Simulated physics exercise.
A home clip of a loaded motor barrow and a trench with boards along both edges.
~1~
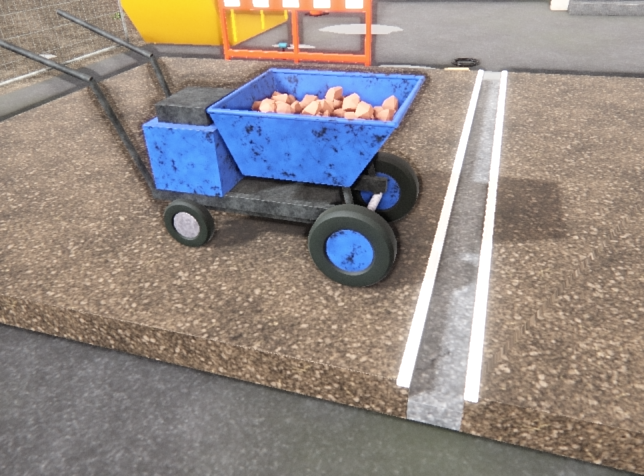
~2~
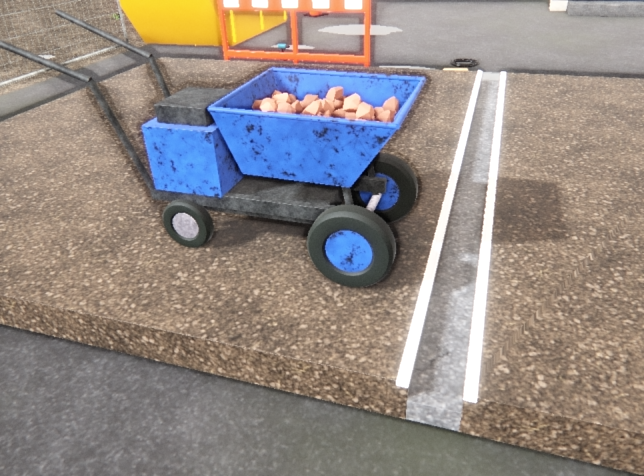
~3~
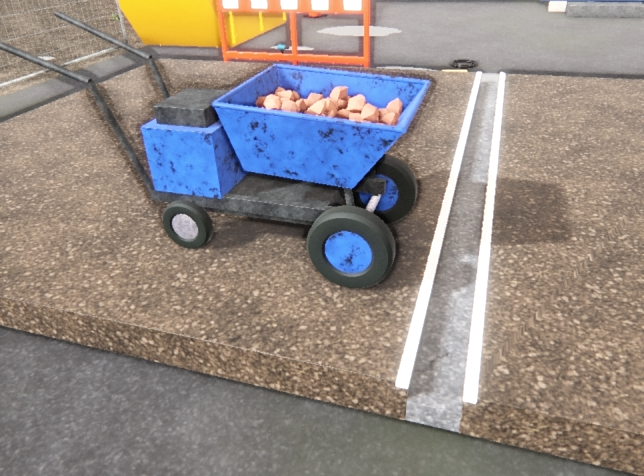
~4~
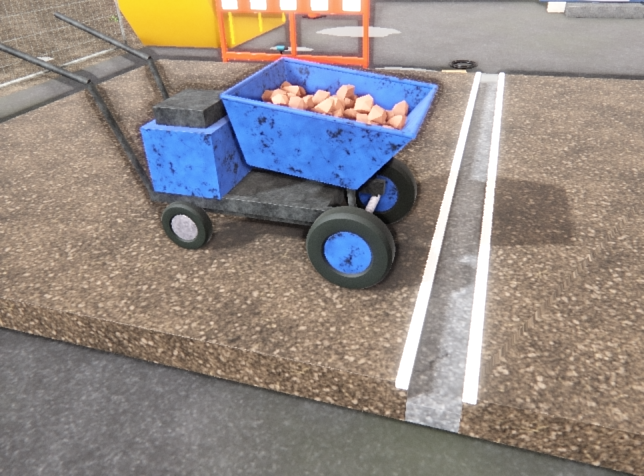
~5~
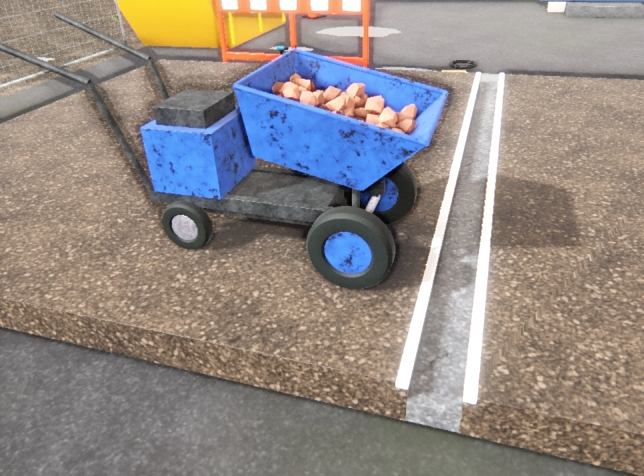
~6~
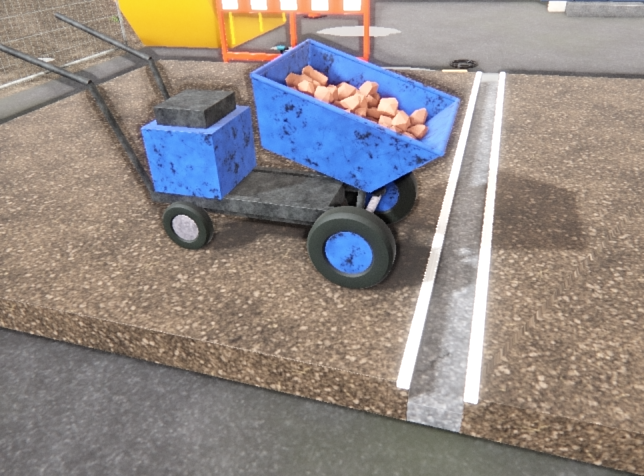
The blue skip of a small barrow, loaded with reddish lumps of rubble, sat level at first, then tilted gradually forward to the right, toward a narrow white-edged trench, while the wheels stayed still.
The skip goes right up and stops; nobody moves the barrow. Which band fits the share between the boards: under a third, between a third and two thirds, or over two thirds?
Between the edges lies under a third of the load.
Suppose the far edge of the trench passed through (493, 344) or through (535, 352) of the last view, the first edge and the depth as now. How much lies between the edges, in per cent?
Roughly 0 per cent, and 50 per cent.
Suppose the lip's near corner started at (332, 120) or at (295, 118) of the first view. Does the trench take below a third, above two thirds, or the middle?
In turn: One to two thirds; the middle third.
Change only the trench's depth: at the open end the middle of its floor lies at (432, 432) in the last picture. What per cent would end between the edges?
About 0 per cent.
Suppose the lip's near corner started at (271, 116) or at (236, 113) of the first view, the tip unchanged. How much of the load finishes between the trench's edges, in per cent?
About 40 and 20 per cent.
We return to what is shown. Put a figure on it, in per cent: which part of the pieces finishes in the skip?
Close to 30 per cent.
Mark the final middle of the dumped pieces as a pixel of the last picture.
Roughly at (542, 266).
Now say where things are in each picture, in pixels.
Lip of the skip (395, 125), level; top of the load (325, 119), lumps of rubble; first edge of the trench (417, 329); far edge (477, 340), the trench under half as wide as the skip, and about half as deep as wide, in the first frame.
Lip of the skip (397, 127), level; top of the load (325, 119), in the second frame.
Lip of the skip (403, 130), tipped barely; top of the load (301, 108), in the third frame.
Lip of the skip (413, 136), tipped a little; top of the load (308, 105), in the fourth frame.
Lip of the skip (426, 144), tipped a little; top of the load (294, 103), in the fifth frame.
Lip of the skip (441, 153), tipped clearly; top of the load (307, 97); first edge of the trench (416, 330); far edge (477, 341), in the sixth frame.
Just after the last frame, skip tipped steeply; every one in the skip.
A moment on, skip tipped right over; the larger part in the skip; about a tenth beyond it; just a few falling.
Further on, skip tipped right over; roughly a third in the skip; roughly two thirds beyond it.
When it is over, skip tipped right over; roughly a quarter in the skip; just a few in or heaped over the trench; roughly two thirds beyond it.
